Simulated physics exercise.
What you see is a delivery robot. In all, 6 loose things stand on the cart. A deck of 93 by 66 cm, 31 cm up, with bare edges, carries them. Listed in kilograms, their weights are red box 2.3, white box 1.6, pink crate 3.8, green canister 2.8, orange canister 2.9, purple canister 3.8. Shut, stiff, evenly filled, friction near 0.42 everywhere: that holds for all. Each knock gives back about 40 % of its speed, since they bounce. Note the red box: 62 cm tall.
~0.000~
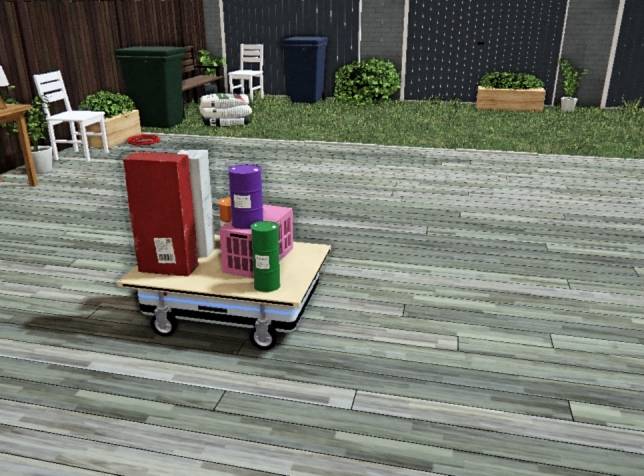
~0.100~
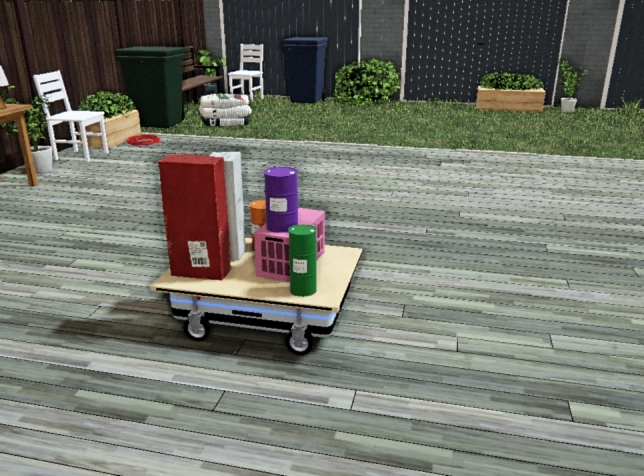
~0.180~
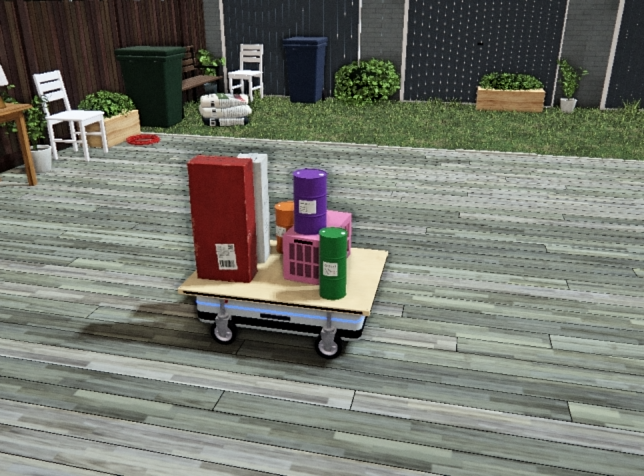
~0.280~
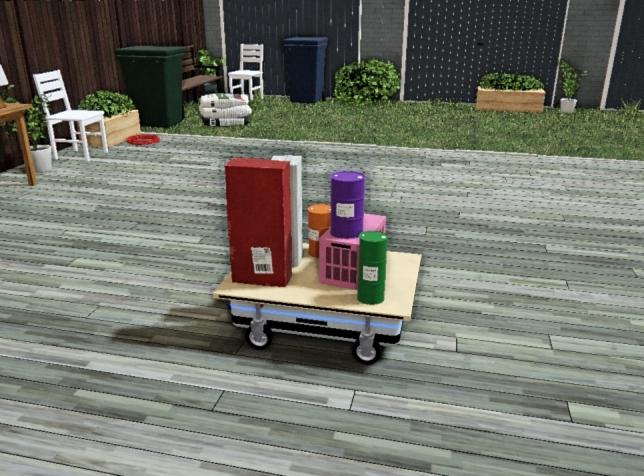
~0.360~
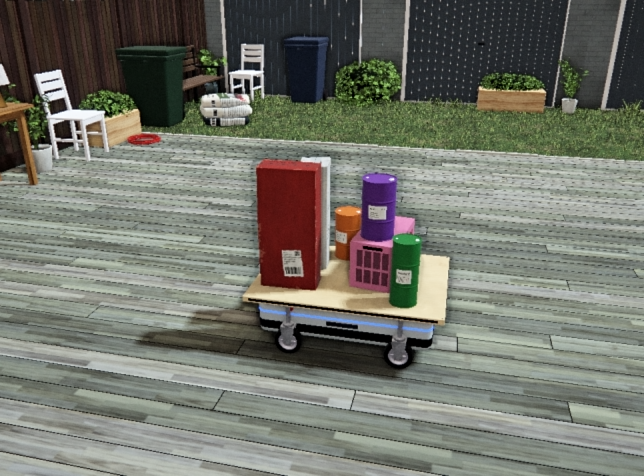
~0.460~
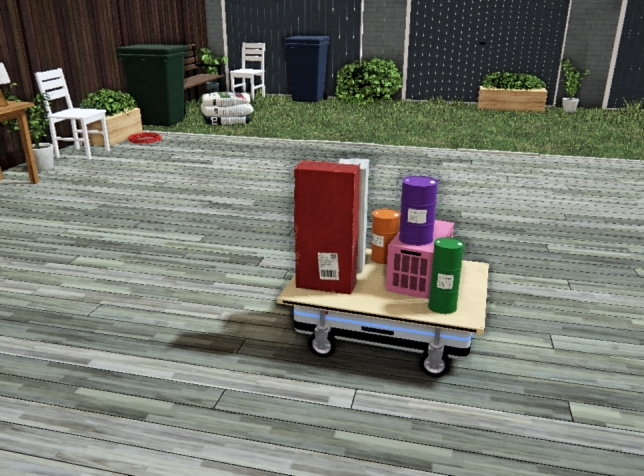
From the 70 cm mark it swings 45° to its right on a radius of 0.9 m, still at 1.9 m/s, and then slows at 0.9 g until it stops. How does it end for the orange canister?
The orange canister ends up knocked down.
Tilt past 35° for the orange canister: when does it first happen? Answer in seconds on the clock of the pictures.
Around 0.9 s on the clock.
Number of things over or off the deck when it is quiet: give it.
Tally: 5.
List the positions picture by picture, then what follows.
In the first picture, cart has run 0 cm; red box (163, 215).
In the second picture, cart has run 19 cm; pink crate (292, 243); green canister (303, 261).
In the third picture, cart has run 34 cm; purple canister (310, 202); red box (224, 220).
In the fourth picture, cart has run 53 cm; pink crate (354, 249).
In the fifth picture, cart has run 68 cm; green canister (405, 271); purple canister (379, 207).
In the sixth picture, cart has run 87 cm, turned 3°; orange canister (385, 236); red box (327, 228).
Around 0.76 s, cart has run 144 cm, turned 38°; orange canister now off the deck; green canister at 53° to upright; purple canister shifted 19 cm.
Around 1.16 s, cart has run 191 cm, turned 45°, stopped; white box and green canister now off the deck; red box at 39° to upright; purple canister shifted 30 cm.
Around 1.46 s, cart has run 191 cm, turned 45°, stopped; purple canister now off the deck; red box at 55° to upright; pink crate at 27° to upright.
Around 1.86 s, cart has run 191 cm, turned 45°, stopped; red box on its side; pink crate at 4° to upright.
Finally (2.4 s), off the deck and tipped over, white box, green canister, orange canister and purple canister; on their side or leaning hard on the cart, red box; not toppled but over 10 cm from the start, pink crate.
